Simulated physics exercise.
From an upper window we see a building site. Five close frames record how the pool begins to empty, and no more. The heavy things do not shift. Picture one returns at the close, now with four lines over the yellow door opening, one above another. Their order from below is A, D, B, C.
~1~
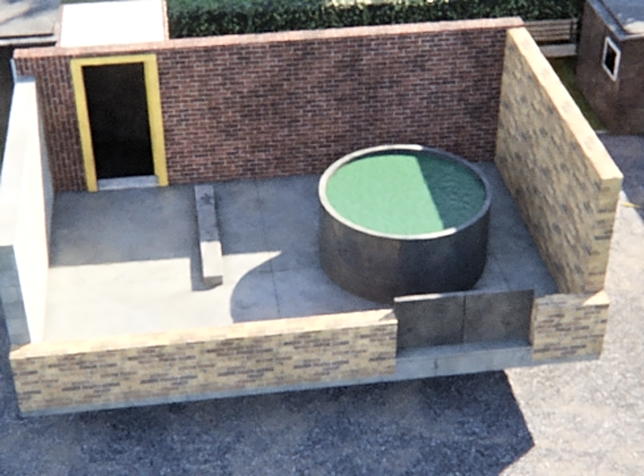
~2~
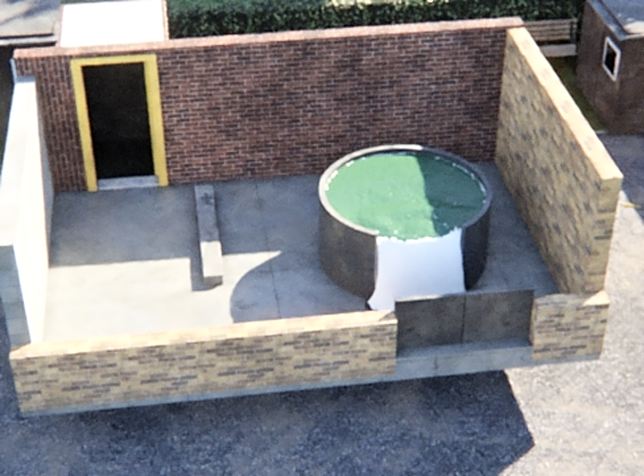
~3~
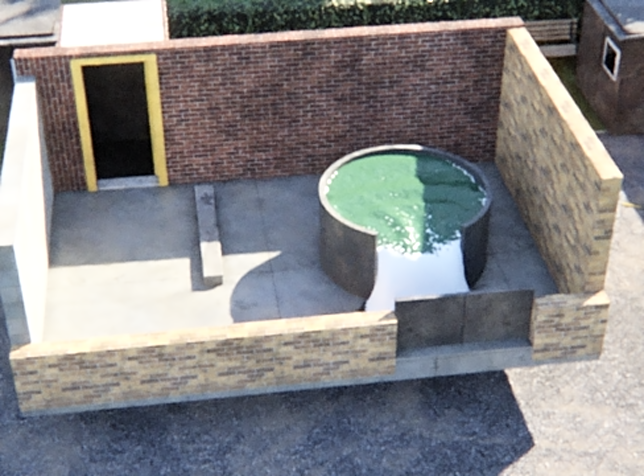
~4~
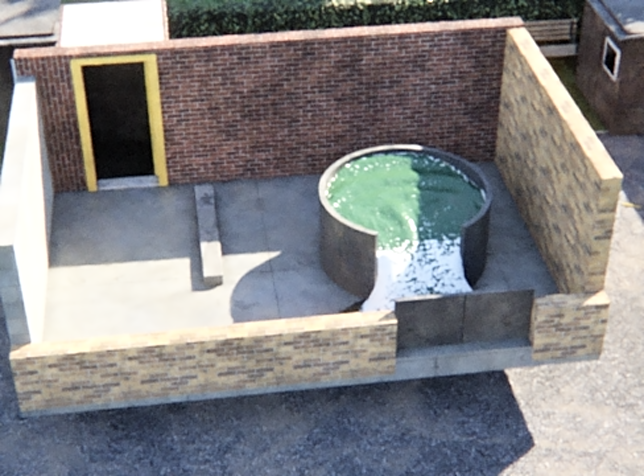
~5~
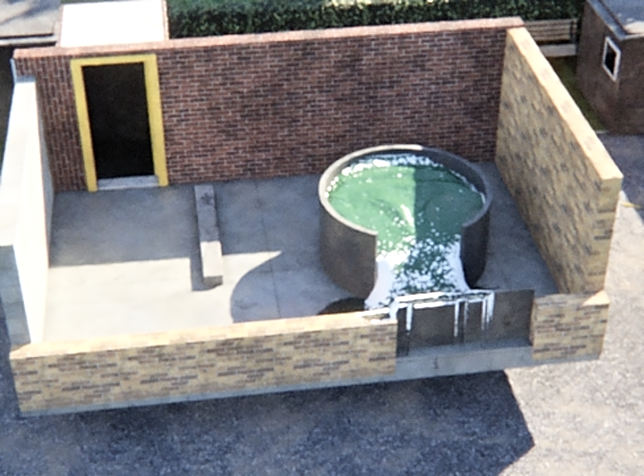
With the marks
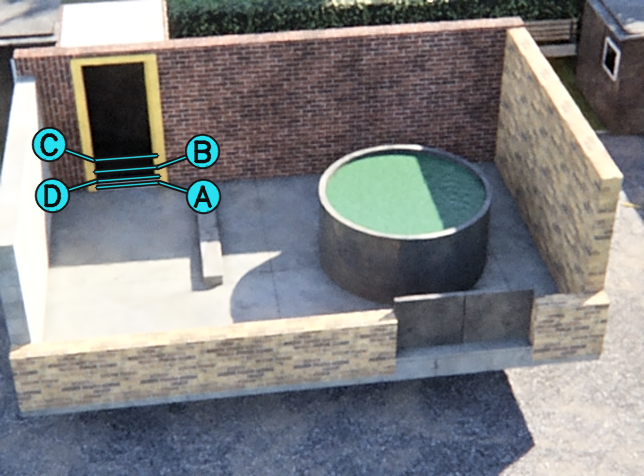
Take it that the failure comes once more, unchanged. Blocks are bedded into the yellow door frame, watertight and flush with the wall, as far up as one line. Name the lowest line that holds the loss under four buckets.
The answer is line D.
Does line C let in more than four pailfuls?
No, not at all.
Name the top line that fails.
It is A.
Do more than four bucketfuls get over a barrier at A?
Yes, it does.
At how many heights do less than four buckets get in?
Three of the four.
On the marked copy, A at (128, 185); B at (126, 169); C at (125, 157); D at (127, 178); from the bottom up A, D, B, C.
For line A, dozens of bucketfuls pour in.
For line B, nothing gets over.
For line C, nothing gets over.
For line D, a bucket or two gets in.
